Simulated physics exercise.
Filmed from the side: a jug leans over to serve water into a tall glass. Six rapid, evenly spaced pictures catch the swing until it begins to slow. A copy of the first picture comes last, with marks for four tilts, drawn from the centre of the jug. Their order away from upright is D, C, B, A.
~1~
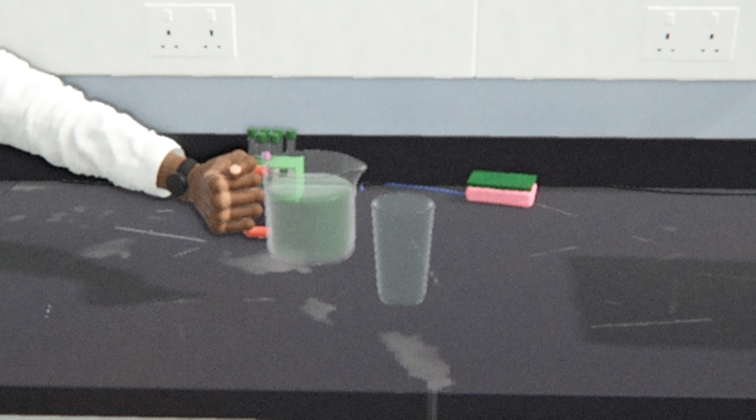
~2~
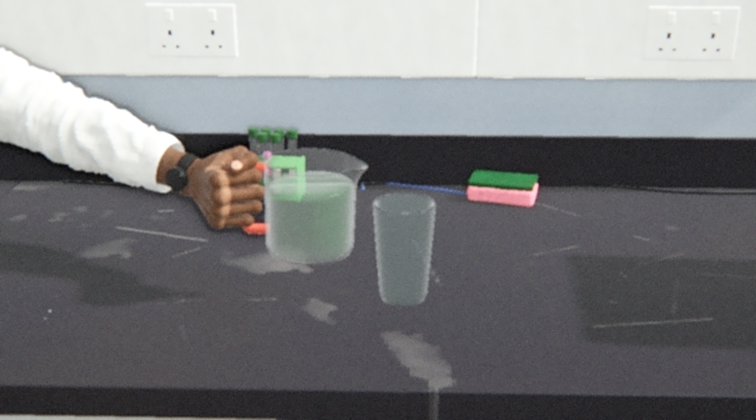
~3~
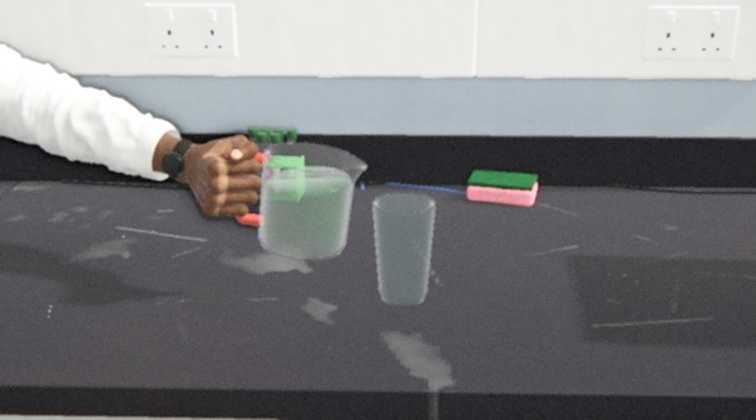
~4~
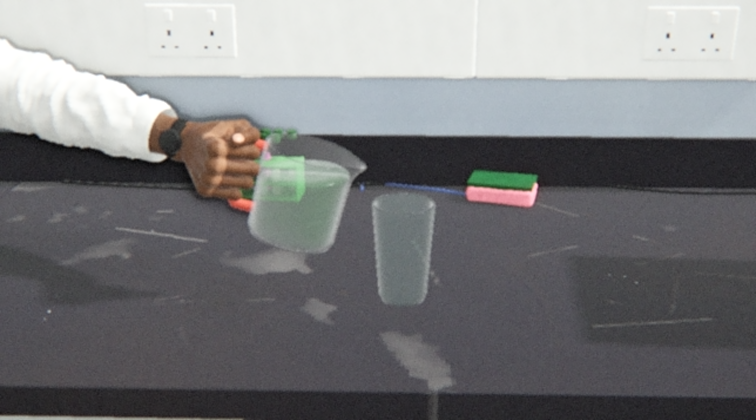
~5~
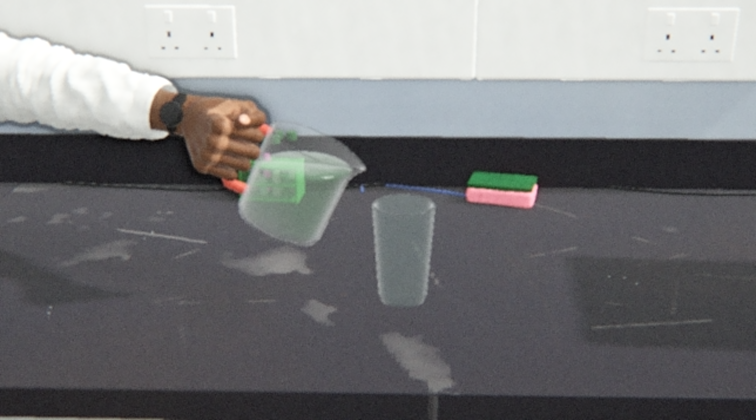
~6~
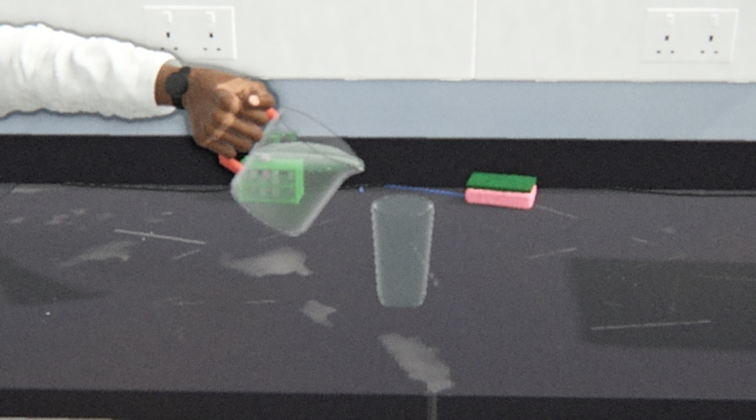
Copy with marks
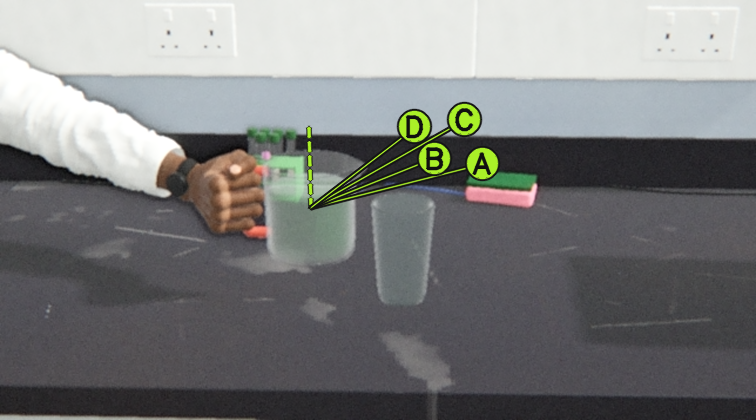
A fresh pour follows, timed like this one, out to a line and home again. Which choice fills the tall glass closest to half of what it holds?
D.
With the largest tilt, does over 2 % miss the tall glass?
Yes.
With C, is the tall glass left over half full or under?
Over half.
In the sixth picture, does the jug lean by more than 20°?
Yes, it does.
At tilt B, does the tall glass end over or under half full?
Over.
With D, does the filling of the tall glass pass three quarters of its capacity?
No, less.
On the marked copy, A at (466, 168); B at (417, 164); C at (449, 128); D at (401, 138).
With A, the tall glass ends with about 86 % of what it can hold; 24 % of the water is spilt.
With B, the tall glass ends with about 87 % of what it can hold; 10 % of the water is spilt.
With C, the tall glass ends with about 76 % of what it can hold.
With D, the tall glass ends with about 49 % of what it can hold.
